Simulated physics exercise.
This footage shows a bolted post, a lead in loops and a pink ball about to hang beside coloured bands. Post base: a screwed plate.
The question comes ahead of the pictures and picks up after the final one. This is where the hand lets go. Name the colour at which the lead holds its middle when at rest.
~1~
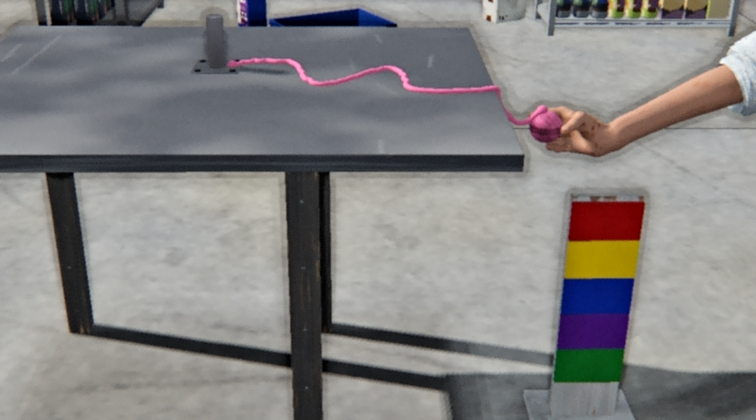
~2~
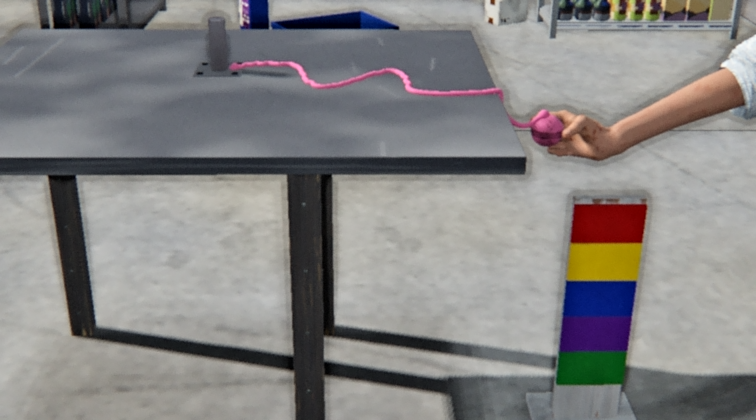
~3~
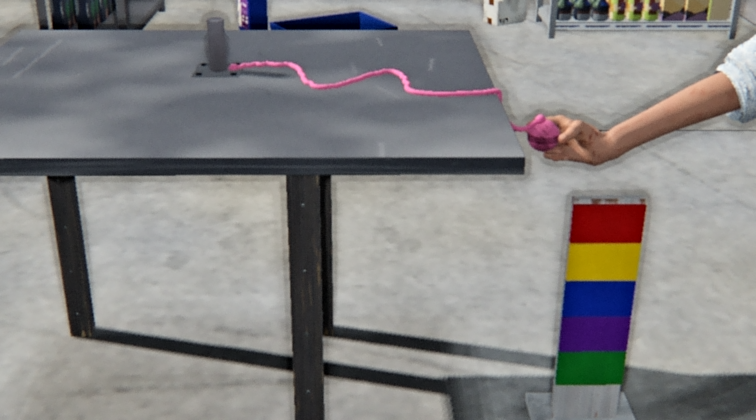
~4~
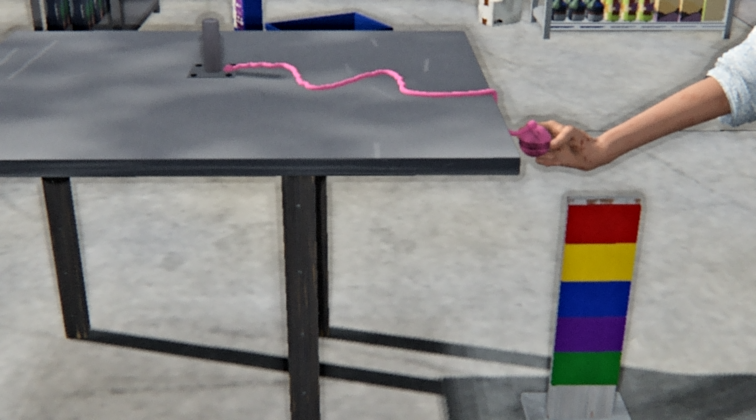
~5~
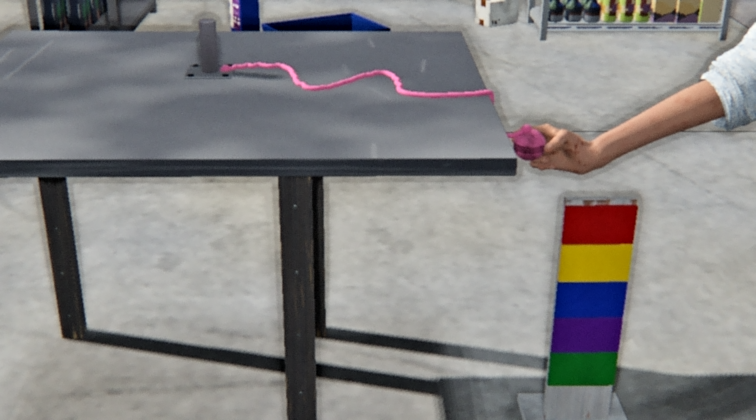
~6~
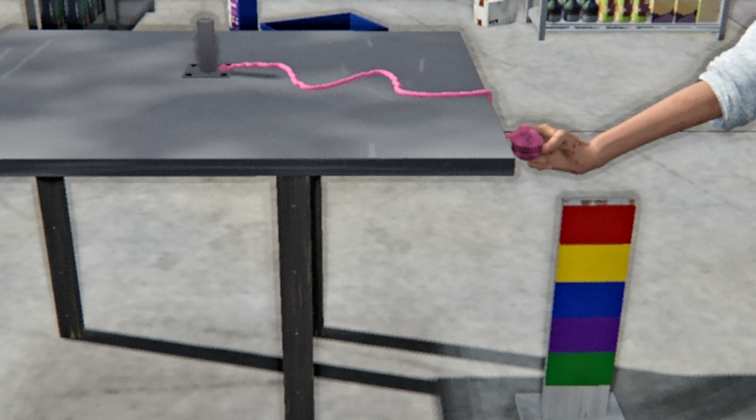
Blue.
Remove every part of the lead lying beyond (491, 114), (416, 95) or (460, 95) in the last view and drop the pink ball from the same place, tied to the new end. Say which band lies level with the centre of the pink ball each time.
Per try - 1: Yellow; 2: No band; 3: Red.
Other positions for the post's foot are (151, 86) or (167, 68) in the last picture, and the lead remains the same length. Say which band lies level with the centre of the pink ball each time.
First try: Yellow; second try: Yellow.
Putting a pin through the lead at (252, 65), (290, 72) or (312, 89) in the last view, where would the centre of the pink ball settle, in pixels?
Taking the tries in turn: (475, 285), (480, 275) and (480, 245).
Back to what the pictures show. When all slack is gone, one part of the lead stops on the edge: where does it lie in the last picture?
Approx. (392, 76).
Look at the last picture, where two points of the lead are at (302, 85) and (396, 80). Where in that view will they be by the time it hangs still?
The first settles around (359, 79), the second around (485, 105).
A little later, ball near (474, 296); level with blue.
Next, ball near (481, 296); level with blue.
When it is over, ball near (473, 297); level with blue. Its centre hangs level with the blue band.
